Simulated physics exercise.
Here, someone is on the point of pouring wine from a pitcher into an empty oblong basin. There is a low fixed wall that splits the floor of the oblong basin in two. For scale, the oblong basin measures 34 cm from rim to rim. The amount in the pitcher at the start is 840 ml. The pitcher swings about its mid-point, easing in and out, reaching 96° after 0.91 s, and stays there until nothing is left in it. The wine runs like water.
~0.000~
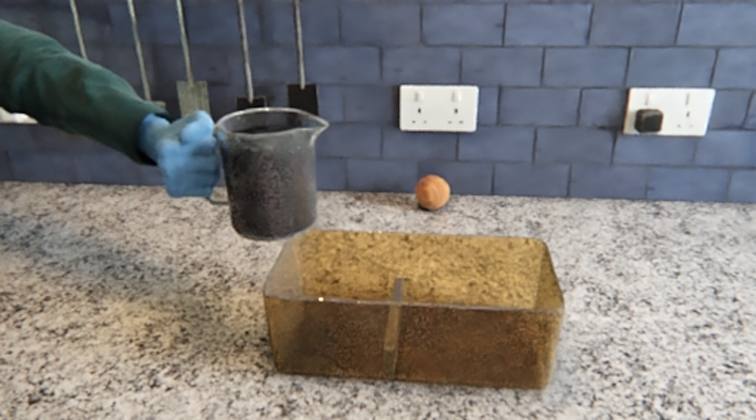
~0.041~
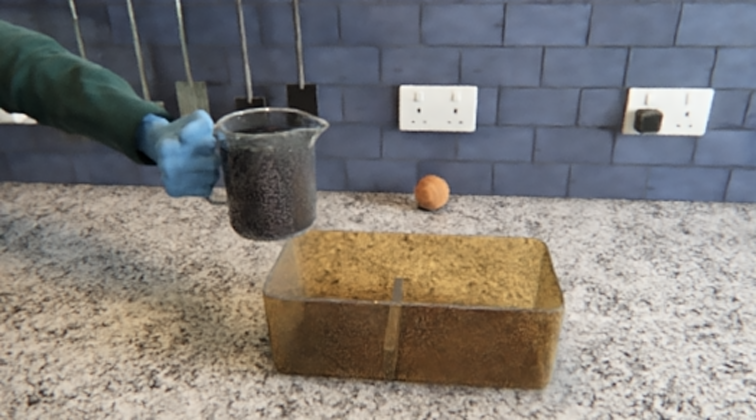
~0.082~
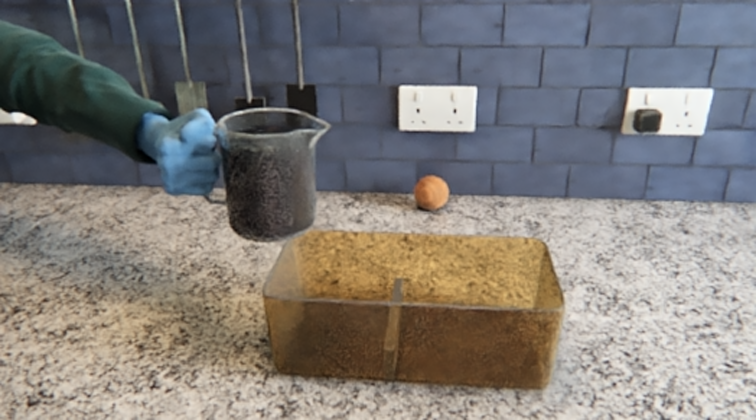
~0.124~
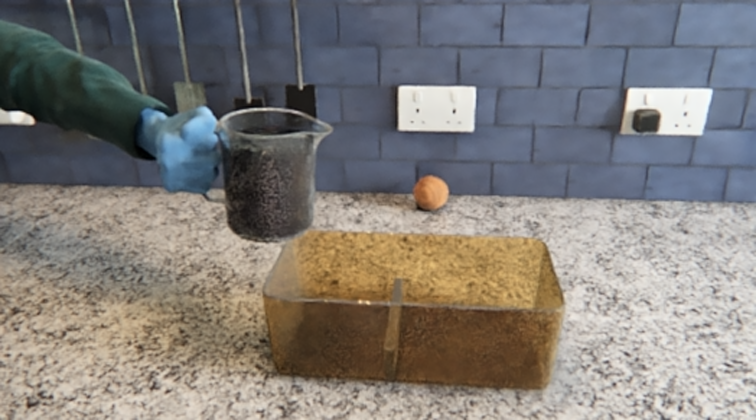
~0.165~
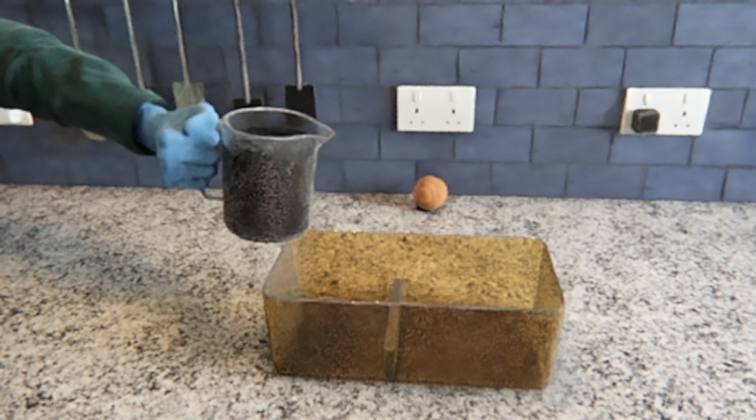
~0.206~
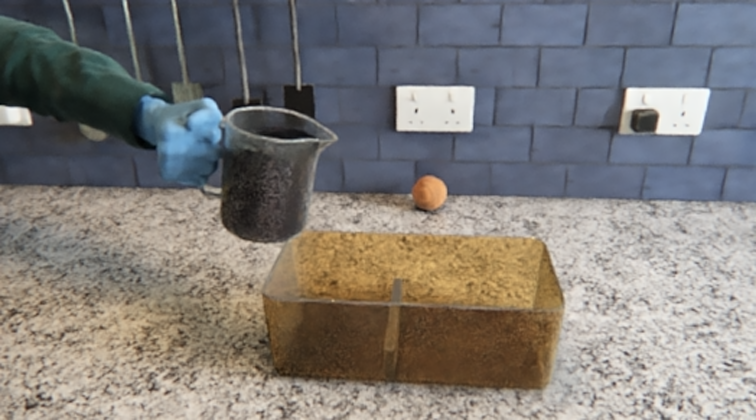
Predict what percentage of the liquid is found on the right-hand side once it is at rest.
About 43 % is on the right.
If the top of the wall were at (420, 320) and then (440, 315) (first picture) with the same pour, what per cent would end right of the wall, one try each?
Respectively close to 15 and 5 %.
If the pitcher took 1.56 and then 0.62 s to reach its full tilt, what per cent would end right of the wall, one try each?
Near 50 in a hundred on the first go and near 40 in a hundred on the second.
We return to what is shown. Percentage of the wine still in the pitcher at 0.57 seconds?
Some 84 % of it is still there.
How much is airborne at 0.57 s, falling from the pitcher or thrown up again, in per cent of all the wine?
Around 14 in a hundred.
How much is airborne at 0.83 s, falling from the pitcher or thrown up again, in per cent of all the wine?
16 per cent, roughly.
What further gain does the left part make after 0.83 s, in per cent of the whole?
40 %.
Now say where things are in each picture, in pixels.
The first picture shows tilt 0°; pouring edge (328, 124); surface from (226, 136) to (313, 137); the oblong basin's rim runs from (278, 261) to (554, 272); the wall's top is at (394, 310).
The second picture shows tilt 0°; pouring edge (328, 125); surface from (226, 136) to (313, 138).
The third picture shows tilt 2°; pouring edge (330, 126); surface from (227, 135) to (313, 139).
The fourth picture shows tilt 4°; pouring edge (332, 129); surface from (228, 135) to (315, 140).
The fifth picture shows tilt 8°; pouring edge (334, 133); surface from (230, 136) to (318, 140).
The sixth picture shows tilt 12°; pouring edge (337, 138); surface from (231, 138) to (322, 142).
Then, 0.57 s in, the tilt is 66° and 83 per cent is still to pour, 0 is left of the wall and 3 right of it.
Then, 0.83 s in, the tilt is 94° and 39 per cent is still to pour, 17 is left of the wall and 28 right of it.
Then, 1.11 s in, the tilt is 96° and 10 per cent is still to pour, 43 is left of the wall and 42 right of it.
Then, 1.41 s in, the tilt is 96° and 2 per cent is still to pour, 54 is left of the wall and 42 right of it.
Finally, 57 per cent lies left of the wall, 43 right of it and 0 outside.
